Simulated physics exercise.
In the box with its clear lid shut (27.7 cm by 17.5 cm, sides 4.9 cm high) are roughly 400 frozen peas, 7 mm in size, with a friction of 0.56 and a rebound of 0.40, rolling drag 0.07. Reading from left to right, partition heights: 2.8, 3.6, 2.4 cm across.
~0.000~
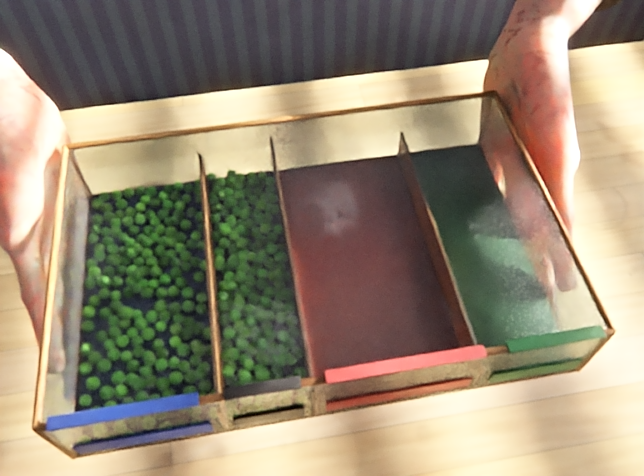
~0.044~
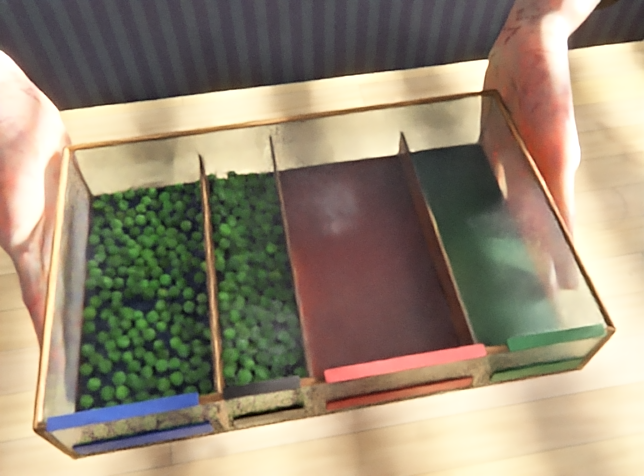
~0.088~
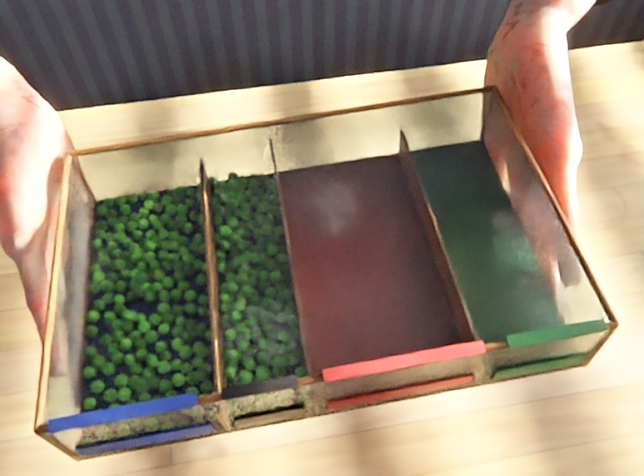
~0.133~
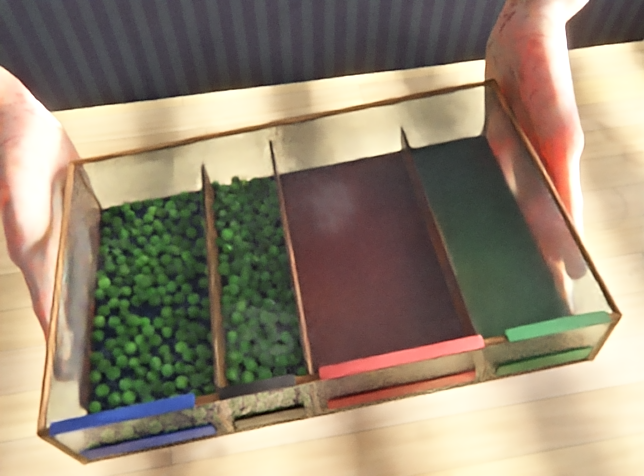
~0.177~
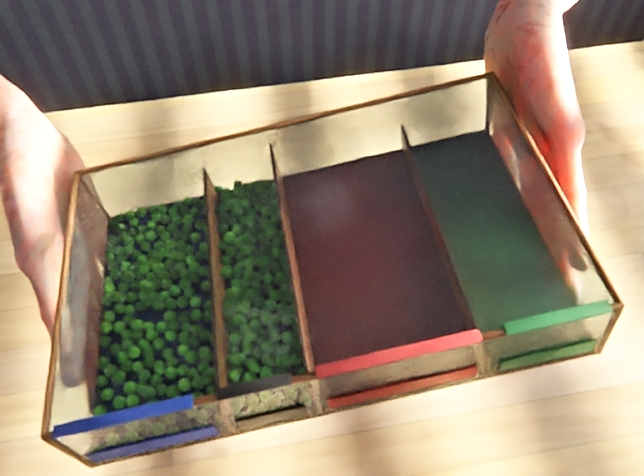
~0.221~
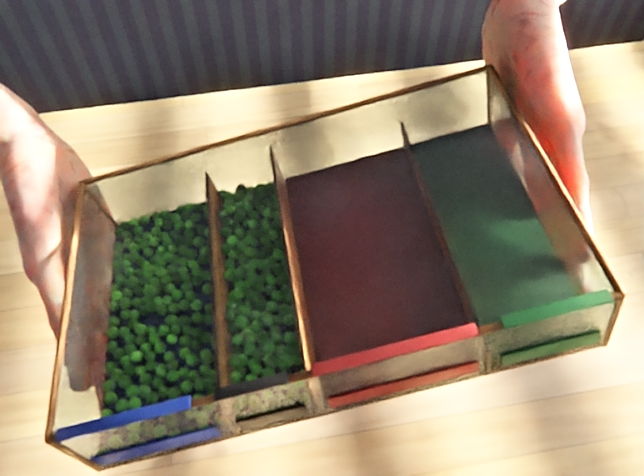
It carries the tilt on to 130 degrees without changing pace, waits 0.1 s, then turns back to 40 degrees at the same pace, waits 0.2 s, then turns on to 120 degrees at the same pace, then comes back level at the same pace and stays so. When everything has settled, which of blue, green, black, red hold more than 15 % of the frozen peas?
Blue: More, green: Not more, black: Not more, red: Not more.
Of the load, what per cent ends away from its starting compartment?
About 50 %.
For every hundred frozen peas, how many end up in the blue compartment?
My guess would be close to 100 per cent.
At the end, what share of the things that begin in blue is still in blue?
Kept share: Approx. 100 per cent.
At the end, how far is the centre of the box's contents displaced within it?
Roughly 6.0 cm.
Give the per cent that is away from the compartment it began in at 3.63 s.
Displaced share at the given time: Approx. 50 %.
After 2.08 s, tilt 122 degrees; blue 95 %, black 5 %; middle of all pieces near (394, 344).
After 3.63 s, tilt 52 degrees; blue 100 %; middle of all pieces near (212, 308).
Then, at 5.06 s, tilt 88 degrees; blue 100 %; middle of all pieces near (309, 341).
Then, at 6.42 s, tilt 0 degrees; blue 100 %; middle of all pieces near (124, 233).
In the end, at 7.0 s, blue 100 %, green 0 %, black 0 %, red 0 %.
